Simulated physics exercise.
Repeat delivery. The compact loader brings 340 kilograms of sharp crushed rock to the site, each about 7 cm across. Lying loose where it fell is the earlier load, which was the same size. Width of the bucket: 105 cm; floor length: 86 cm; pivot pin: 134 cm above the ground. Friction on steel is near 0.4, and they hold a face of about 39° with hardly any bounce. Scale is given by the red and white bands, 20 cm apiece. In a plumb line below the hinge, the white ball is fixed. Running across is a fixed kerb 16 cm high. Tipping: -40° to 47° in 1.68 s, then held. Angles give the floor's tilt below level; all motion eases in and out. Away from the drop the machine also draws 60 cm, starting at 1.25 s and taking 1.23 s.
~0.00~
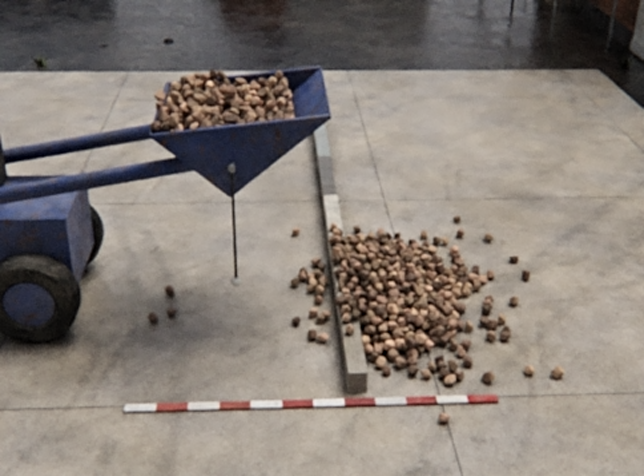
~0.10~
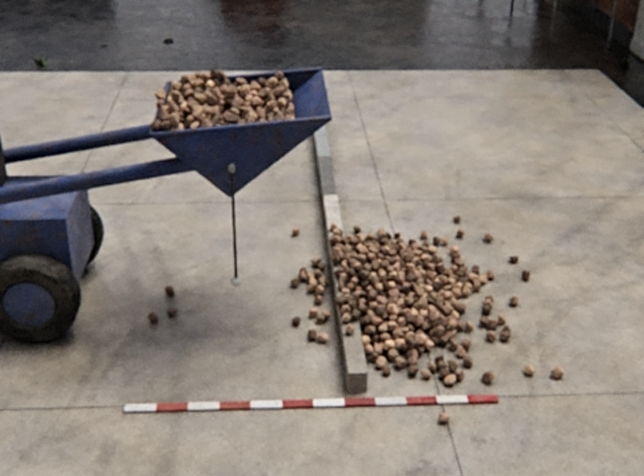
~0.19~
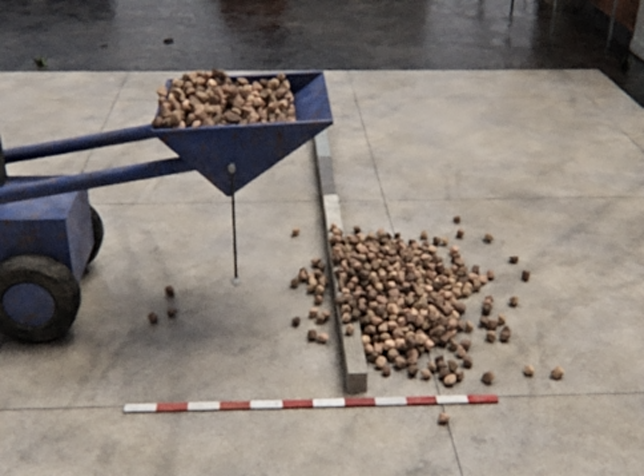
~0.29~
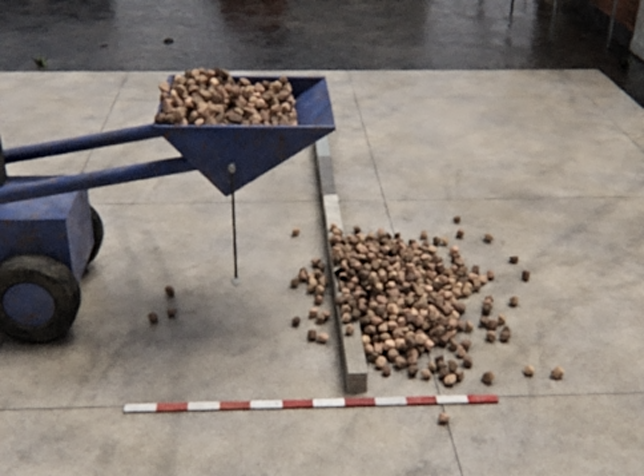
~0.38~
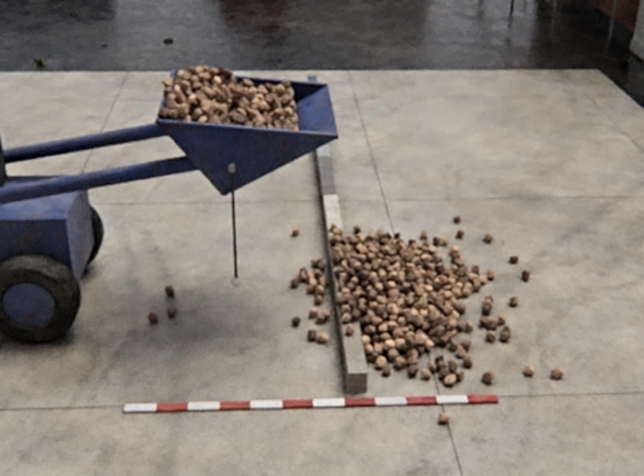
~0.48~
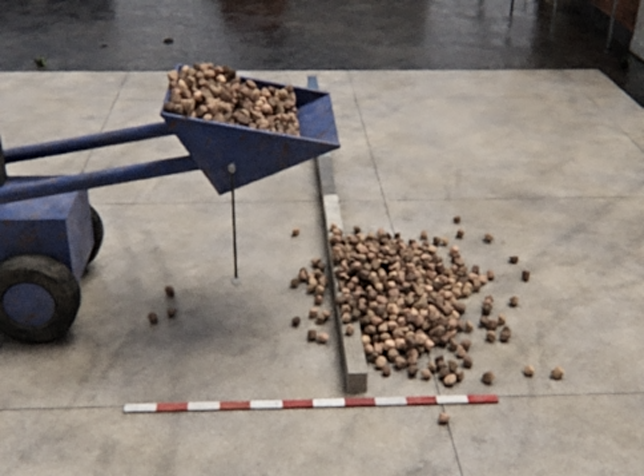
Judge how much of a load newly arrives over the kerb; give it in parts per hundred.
Close to 6 in every hundred.
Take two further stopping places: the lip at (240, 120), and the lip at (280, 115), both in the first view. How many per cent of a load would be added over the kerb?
0 % and 0 %.
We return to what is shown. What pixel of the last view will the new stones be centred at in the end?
Around (304, 287) in the last picture.
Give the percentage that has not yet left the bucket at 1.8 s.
Estimate: 10 % remaining inside, roughly.
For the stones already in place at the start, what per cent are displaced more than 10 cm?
Roughly 0 percent.
After 1.3 s the floor is at 33°; in per cent of one load, 97 in the bucket, 13 on this side of the kerb, 91 over the kerb; the foremost stones are at (515, 298).
After 1.8 s the floor is at 47°; in per cent of one load, 10 in the bucket, 95 on this side of the kerb, 95 over the kerb; the foremost stones are at (515, 298).
After 2.9 s the floor is at 47°; in per cent of one load, 0 in the bucket, 104 on this side of the kerb, 97 over the kerb; the foremost stones are at (514, 297).
After 5.5 s the floor is at 47°; in per cent of one load, 0 in the bucket, 104 on this side of the kerb, 97 over the kerb; the foremost stones are at (514, 297). Net gain over the kerb, 6.
